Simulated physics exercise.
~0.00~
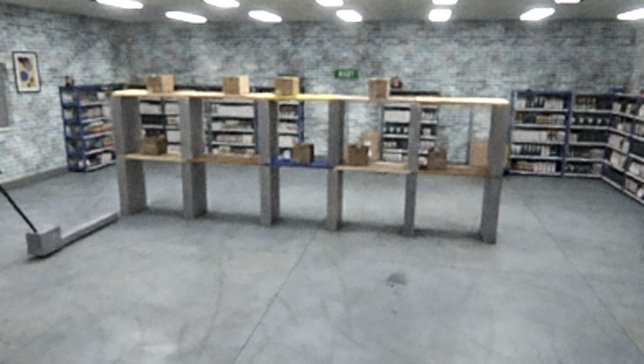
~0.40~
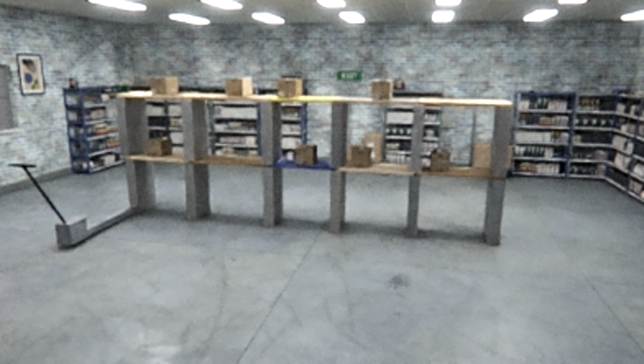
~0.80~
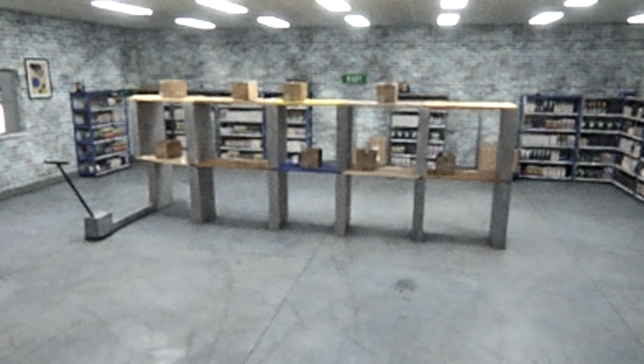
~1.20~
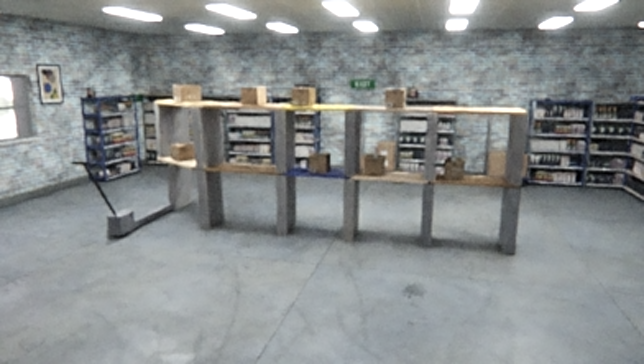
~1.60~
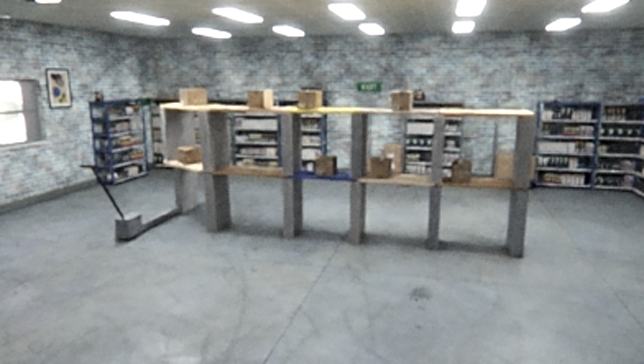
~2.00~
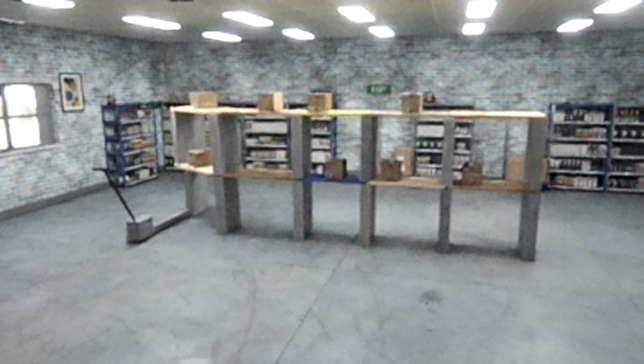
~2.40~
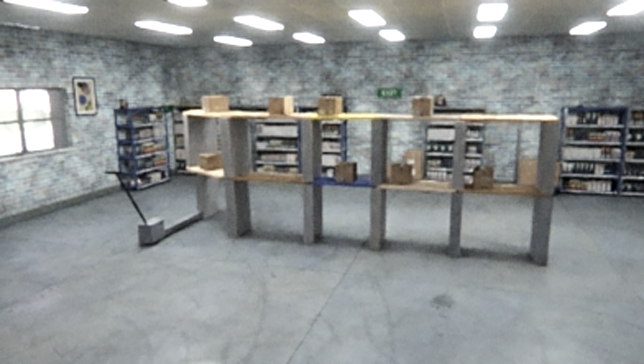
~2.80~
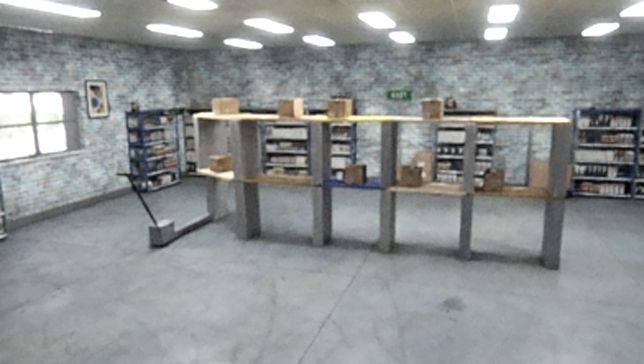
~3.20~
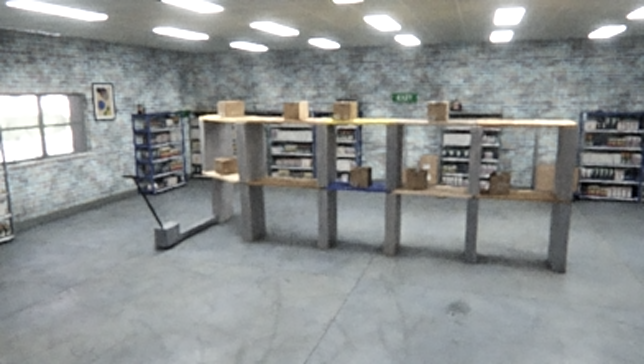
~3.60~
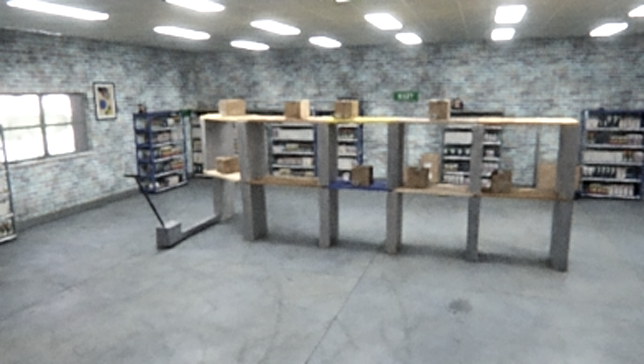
In a storeroom with pale brick walls, shelves of goods along the back and strip lights overhead, the camera looks slightly down across a grey concrete floor. A long two-tier rack of upright grey cases and wooden boards stands in the middle, holding cardboard boxes, with a yellow board on top and a blue one below. At the left, a low jack with a dark handle pushes in against the base, and the leftmost supports shift slightly. The view pans left, revealing a window. The jack stops, and the rack stays standing with its boxes and coloured boards in place.
